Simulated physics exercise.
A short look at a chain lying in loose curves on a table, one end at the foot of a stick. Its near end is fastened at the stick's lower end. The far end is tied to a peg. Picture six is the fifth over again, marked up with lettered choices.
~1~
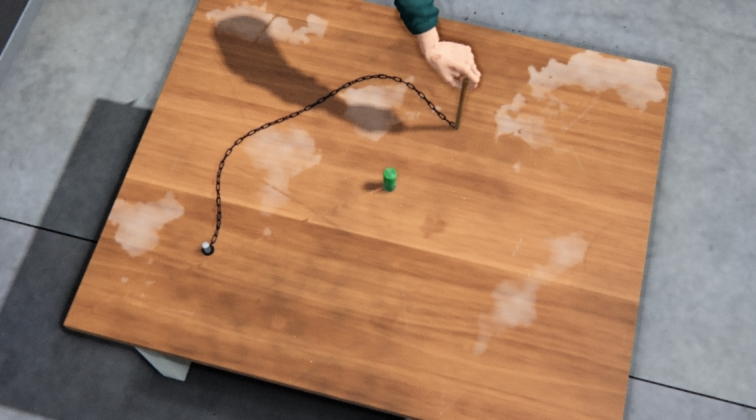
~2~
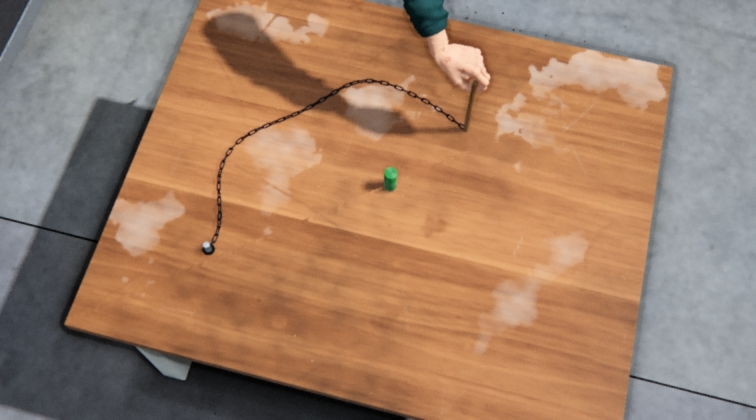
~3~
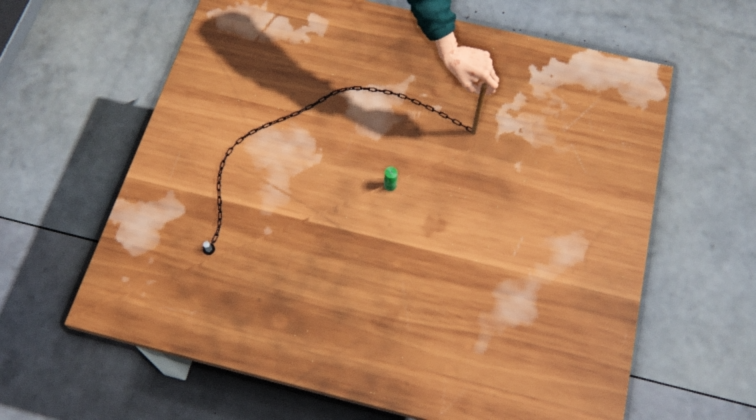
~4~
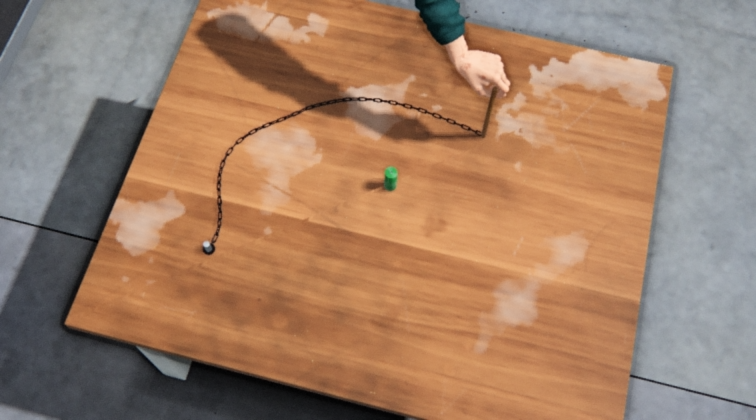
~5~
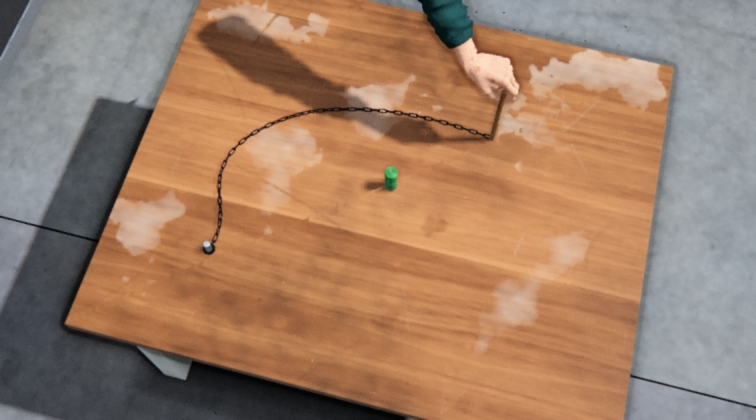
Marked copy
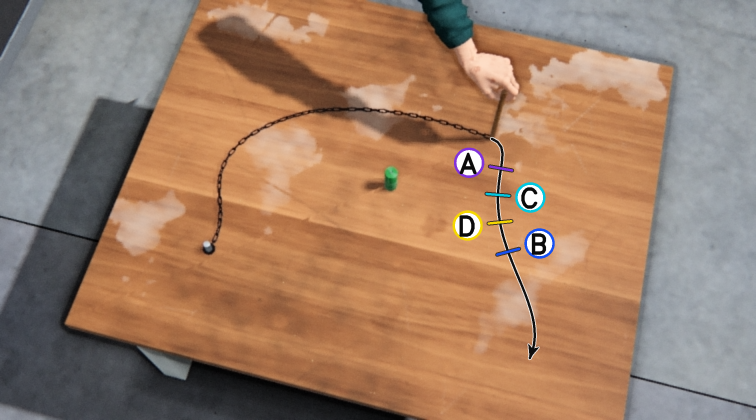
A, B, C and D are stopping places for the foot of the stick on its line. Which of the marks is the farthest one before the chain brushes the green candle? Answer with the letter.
It should halt at B.
On the marked copy, A at (501, 168); B at (508, 252); C at (498, 195); D at (500, 222); the route from (492, 139) via (505, 242) to (530, 358).
Following B. Soon after the start, foot of the stick (500, 175), middle of the chain (318, 124).
Later, foot of the stick (499, 216), middle of the chain (327, 133).
In the end, foot of the stick (508, 252), middle of the chain (340, 152); nothing has been touched.
As for the rest, A is safe but short; C is safe but short; D is safe but short.
